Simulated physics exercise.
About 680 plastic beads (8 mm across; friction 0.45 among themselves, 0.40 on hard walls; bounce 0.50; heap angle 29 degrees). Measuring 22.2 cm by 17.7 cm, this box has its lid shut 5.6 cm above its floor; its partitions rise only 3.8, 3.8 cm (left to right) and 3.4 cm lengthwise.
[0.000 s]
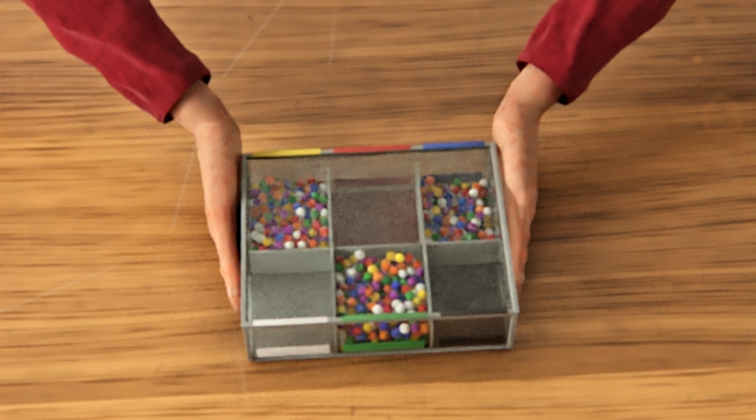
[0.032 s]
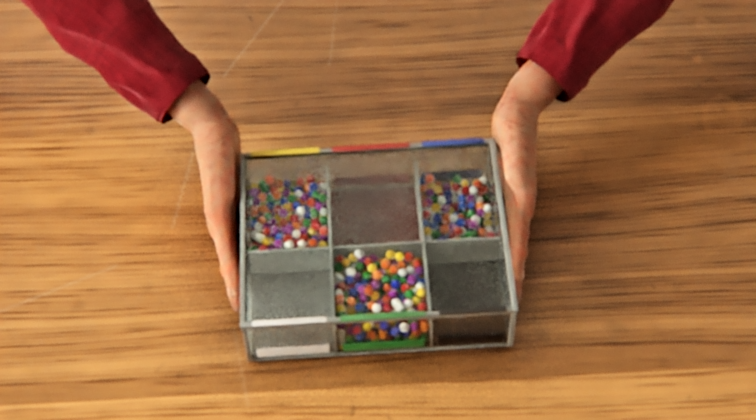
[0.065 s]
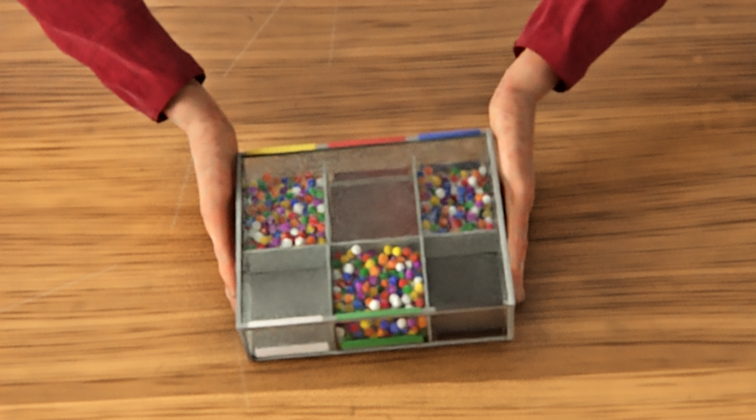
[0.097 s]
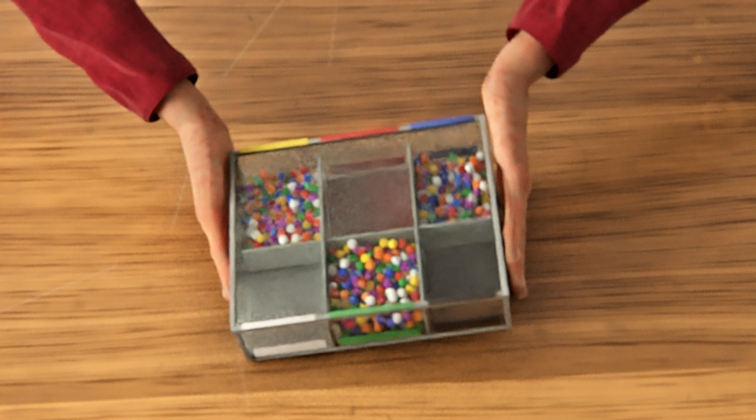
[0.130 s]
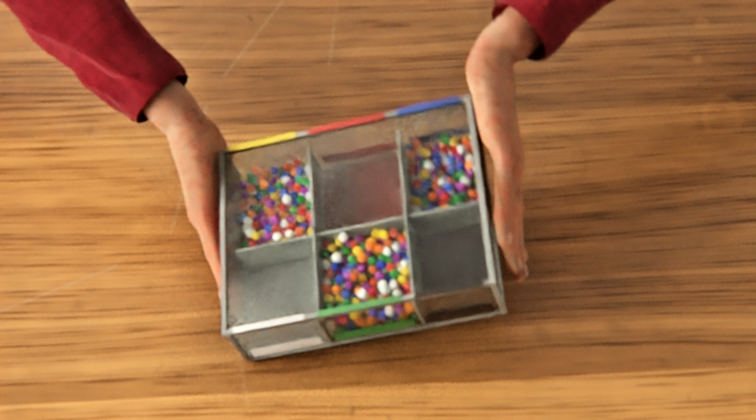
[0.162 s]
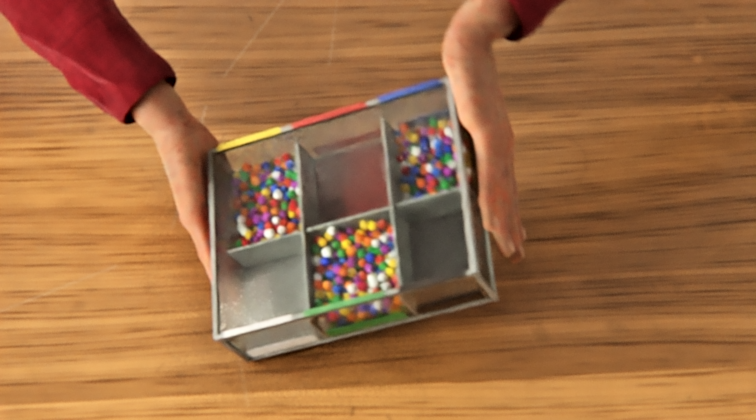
On a wooden table, two hands in red sleeves held a clear divided box of colourful beads nearly still, then turned it counterclockwise, its right side swinging upward while the beads stayed in three compartments.
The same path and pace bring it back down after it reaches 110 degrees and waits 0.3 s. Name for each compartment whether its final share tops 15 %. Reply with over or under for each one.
Red: Under, blue: Under, green: Over, yellow: Over, white: Over, black: Under.
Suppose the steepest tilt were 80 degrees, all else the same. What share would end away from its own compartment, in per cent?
Estimate: Around 30 %.
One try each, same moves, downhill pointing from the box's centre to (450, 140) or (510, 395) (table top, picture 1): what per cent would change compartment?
45 and 50 %.
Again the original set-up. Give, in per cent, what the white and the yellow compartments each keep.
White 20; yellow 35.
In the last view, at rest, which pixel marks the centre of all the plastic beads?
Est. centre at rest: (317, 283) px.
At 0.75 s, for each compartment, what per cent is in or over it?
It splits as red 5, blue 5, green 40, yellow 35, white 10 and black 0 percent.
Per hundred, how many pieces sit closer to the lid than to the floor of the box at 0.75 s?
Estimate: Near 70 per cent.
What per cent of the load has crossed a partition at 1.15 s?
About 30 %.
Then, at 0.75 s, tilt 110 degrees; red 5 %, blue 5 %, green 40 %, yellow 35 %, white 10 %.
After 1.15 s, tilt 63 degrees; red 5 %, green 45 %, yellow 35 %, white 20 %.
After 1.63 s, tilt 0 degrees; red 5 %, green 40 %, yellow 35 %, white 20 %.
In the end, at 2.1 s, red 5 %, blue 0 %, green 40 %, yellow 35 %, white 20 %, black 0 %.
